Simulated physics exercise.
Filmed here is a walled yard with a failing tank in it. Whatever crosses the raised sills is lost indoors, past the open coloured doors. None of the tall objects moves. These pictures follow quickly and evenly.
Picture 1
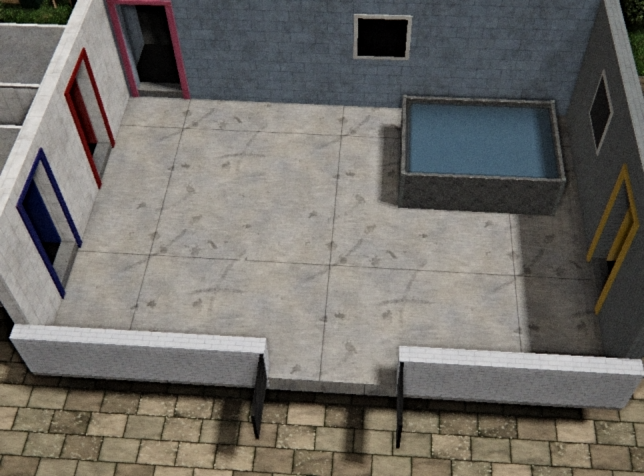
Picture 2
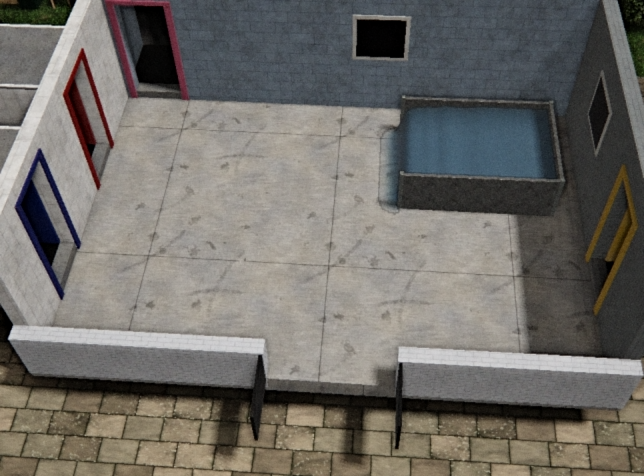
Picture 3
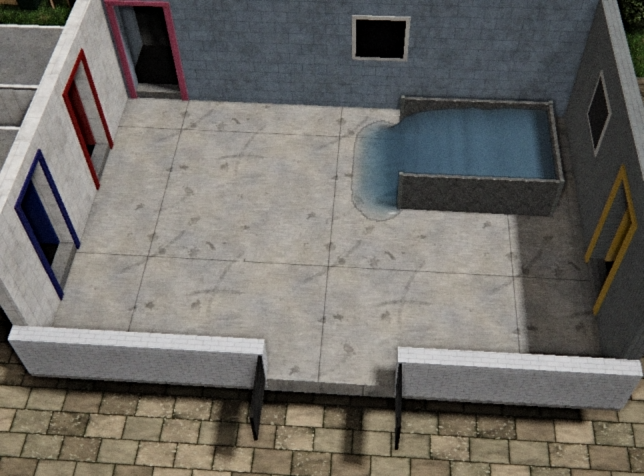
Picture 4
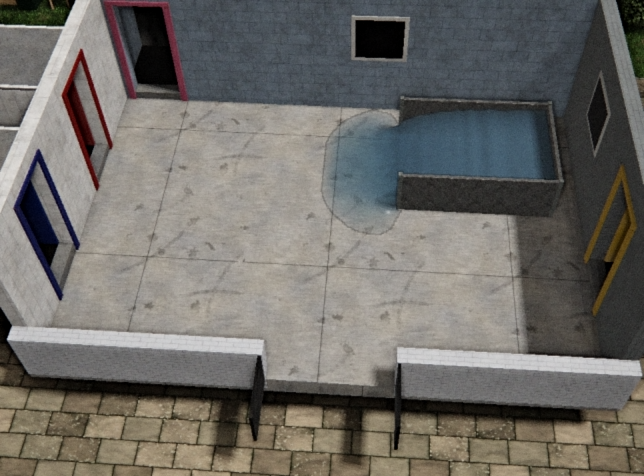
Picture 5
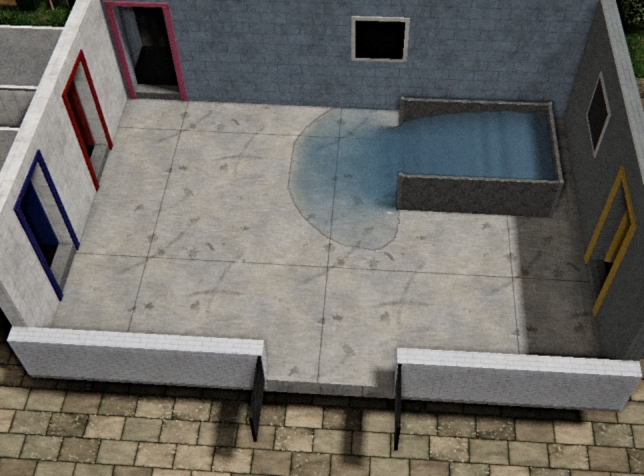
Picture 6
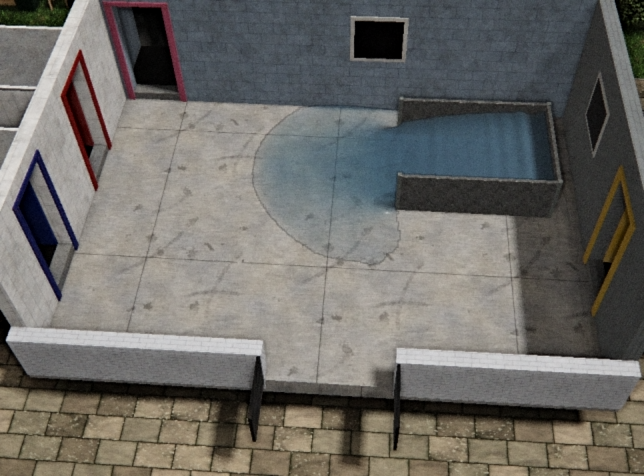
The clip shows a walled yard with coloured doorways and a raised tank of still water at the right; its left side opens, and water pours out, spreading leftward and toward the viewer across the pale paved floor.
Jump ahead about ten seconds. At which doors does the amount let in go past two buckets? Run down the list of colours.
One by one: Most likely the yellow door gets two buckets or less; most likely the blue door gets two buckets or less; most likely the red door gets too much water; most likely the pink door gets too much water.
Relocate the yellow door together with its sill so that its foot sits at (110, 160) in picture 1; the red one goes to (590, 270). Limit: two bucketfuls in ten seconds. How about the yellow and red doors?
Looking at it, yellow door tops the limit, and red door fails to reach the limit.
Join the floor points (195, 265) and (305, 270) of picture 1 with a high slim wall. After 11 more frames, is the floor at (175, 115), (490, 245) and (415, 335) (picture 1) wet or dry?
Taking the points in the order given, they are inundated, high and dry and high and dry.
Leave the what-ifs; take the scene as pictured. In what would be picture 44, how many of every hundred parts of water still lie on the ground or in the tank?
Estimate: Near 94 %.
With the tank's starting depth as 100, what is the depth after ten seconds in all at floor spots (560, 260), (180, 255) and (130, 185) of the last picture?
The depths come to near 20, 10 and 8 per cent respectively.
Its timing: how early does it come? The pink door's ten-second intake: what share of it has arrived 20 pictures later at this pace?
My estimate is close to 50 per cent.
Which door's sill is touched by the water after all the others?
It's the door marked yellow.
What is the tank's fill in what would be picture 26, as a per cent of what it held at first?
Near 22 in a hundred.
A moment on, water covers 40 % of the floor; the yellow door not reached, the blue door not reached, the red door not reached, the pink door not reached.
Next, water covers 55 % of the floor; the yellow door not reached, the blue door not reached, the red door under two buckets in, the pink door wet at the sill, nothing in.
Then, water covers 65 % of the floor; the yellow door not reached, the blue door wet at the sill, nothing in, the red door far over two buckets in, the pink door over two buckets in.
Later, water covers 70 % of the floor; the yellow door not reached, the blue door wet at the sill, nothing in, the red door far over two buckets in, the pink door far over two buckets in.
In the end, water covers 100 % of the floor; the yellow door wet at the sill, nothing in, the blue door wet at the sill, nothing in, the red door far over two buckets in, the pink door far over two buckets in.
